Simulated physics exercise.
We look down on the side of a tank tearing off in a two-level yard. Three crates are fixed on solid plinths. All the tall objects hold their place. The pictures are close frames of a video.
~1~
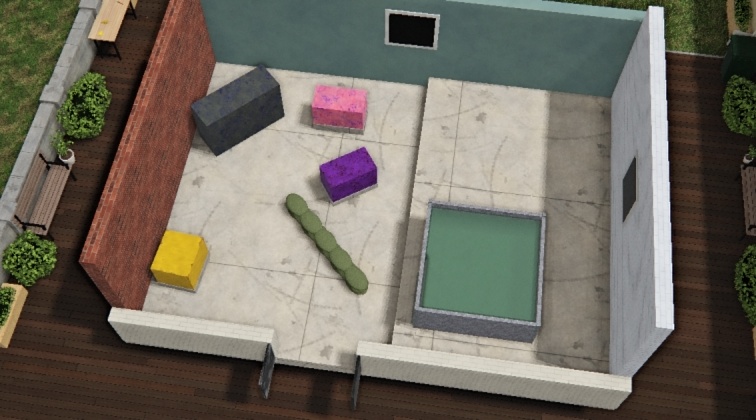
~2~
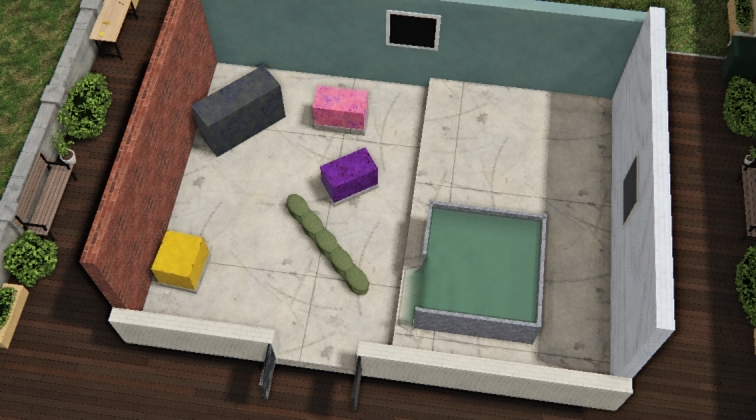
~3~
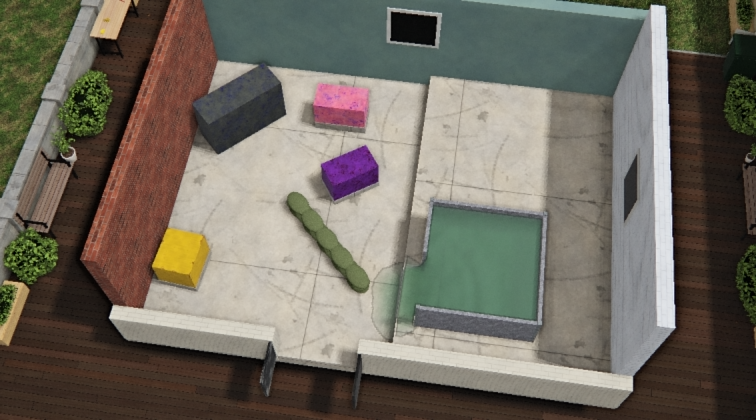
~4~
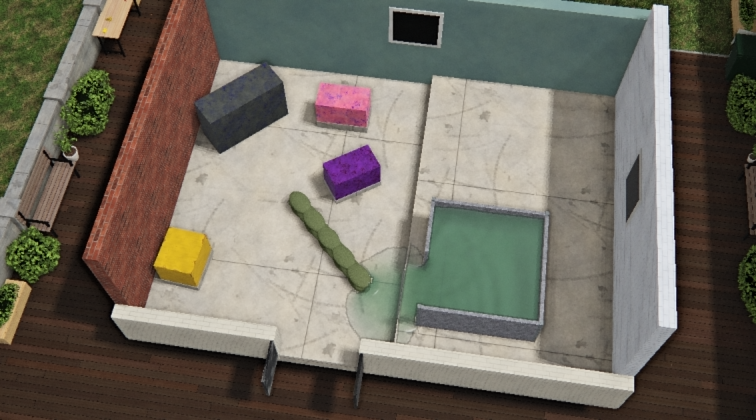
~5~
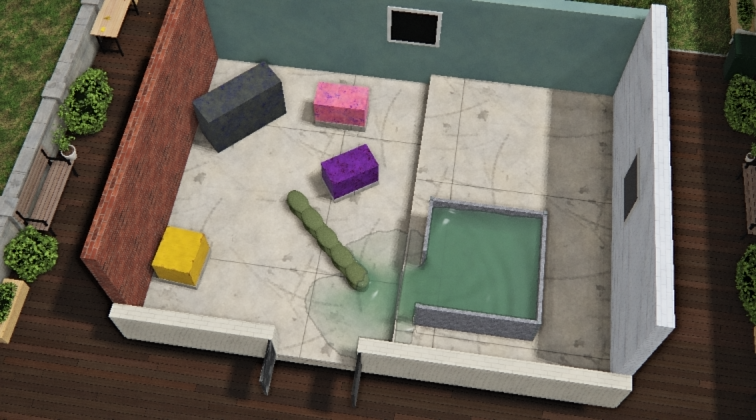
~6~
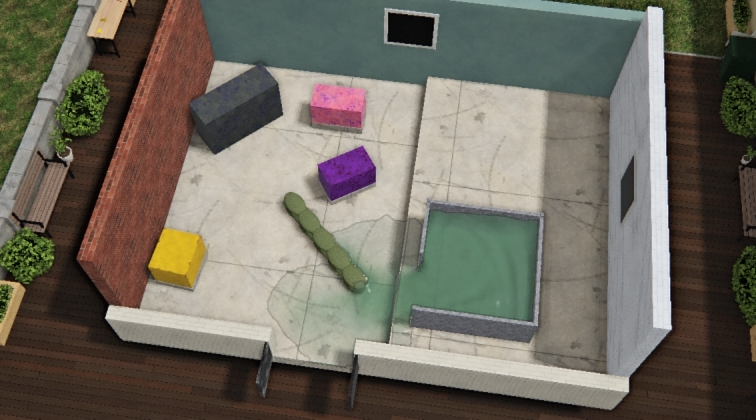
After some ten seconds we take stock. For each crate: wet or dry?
One by one: The yellow crate is soaked; the purple crate is soaked; the pink crate keeps dry.
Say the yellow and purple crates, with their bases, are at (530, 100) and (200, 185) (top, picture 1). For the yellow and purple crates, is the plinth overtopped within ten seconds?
In short: The yellow one stays dry; the purple one takes water.
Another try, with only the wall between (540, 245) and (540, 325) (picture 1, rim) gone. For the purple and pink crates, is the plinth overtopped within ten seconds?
My reading: The purple one escapes it; the pink one remains dry.
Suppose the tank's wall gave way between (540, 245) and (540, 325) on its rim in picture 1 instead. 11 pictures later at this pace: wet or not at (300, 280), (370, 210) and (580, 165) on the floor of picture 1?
In turn: No water, not flooded, flooded.
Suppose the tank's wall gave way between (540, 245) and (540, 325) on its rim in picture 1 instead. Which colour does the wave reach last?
Last comes the crate marked purple.
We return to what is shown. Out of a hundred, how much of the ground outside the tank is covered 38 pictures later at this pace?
Roughly 55 per cent.
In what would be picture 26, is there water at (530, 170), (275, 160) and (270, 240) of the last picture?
In turn: Clear, flooded, under water.
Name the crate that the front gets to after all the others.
The one in pink.
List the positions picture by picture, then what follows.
The first picture shows still water in the tank at (482, 263).
In the second picture, the front is at (412, 271), out from the gap at (421, 293).
In the third picture, water pours out at (422, 292) and has run to (381, 278).
In the fourth picture, water pours out at (423, 292) and has run to (350, 308).
In the fifth picture, water pours out at (422, 291) and has run to (310, 305).
In the sixth picture, water pours out at (418, 293) and has run to (275, 309).
A moment on, water covers 20 % of the floor; the yellow crate water round its plinth, the purple crate water round its plinth, the pink crate not reached.
Next, water covers 30 % of the floor; the yellow crate water round its plinth, the purple crate water round its plinth, the pink crate not reached.
Then, water covers 45 % of the floor; the yellow crate water round its plinth, the purple crate water round its plinth, the pink crate water round its plinth.
Later, water covers 55 % of the floor; the yellow crate water round its plinth, the purple crate water round its plinth, the pink crate water round its plinth.
In the end, water covers 60 % of the floor; the yellow crate was topped, the purple crate was topped, the pink crate stayed above the water.
